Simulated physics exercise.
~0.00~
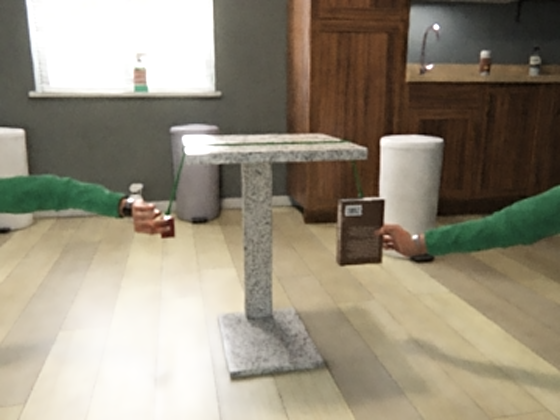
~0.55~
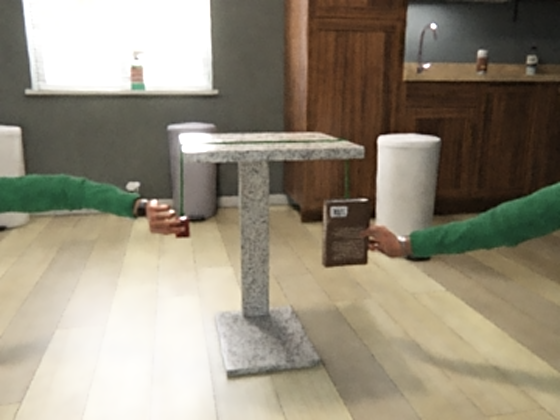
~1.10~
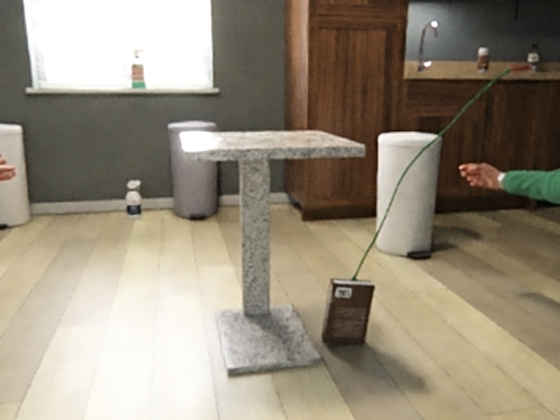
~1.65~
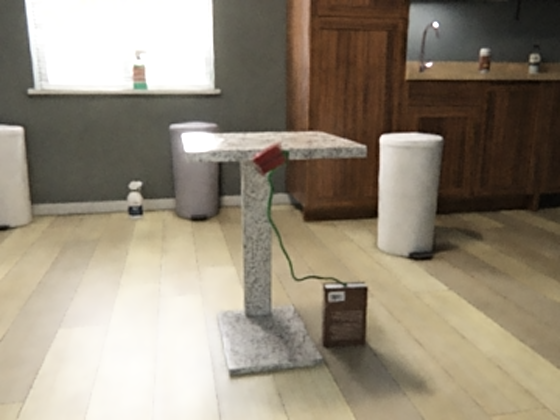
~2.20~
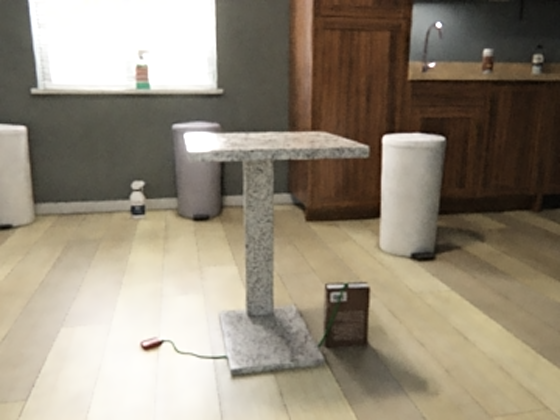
At first, two green-sleeved hands hold a small red matchbox on the left and a brown book on the right, joined by a green shoelace lying over a speckled stone side table. The hands shift the matchbox slightly right and the book slightly left. Once they let go, the book drops to the floor and stands upright, while the shoelace is pulled rightwards and the matchbox flies up to the right. The matchbox then swings back left past the table edge. Finally it rests on the floor left of the table base, with the book still upright on the right.
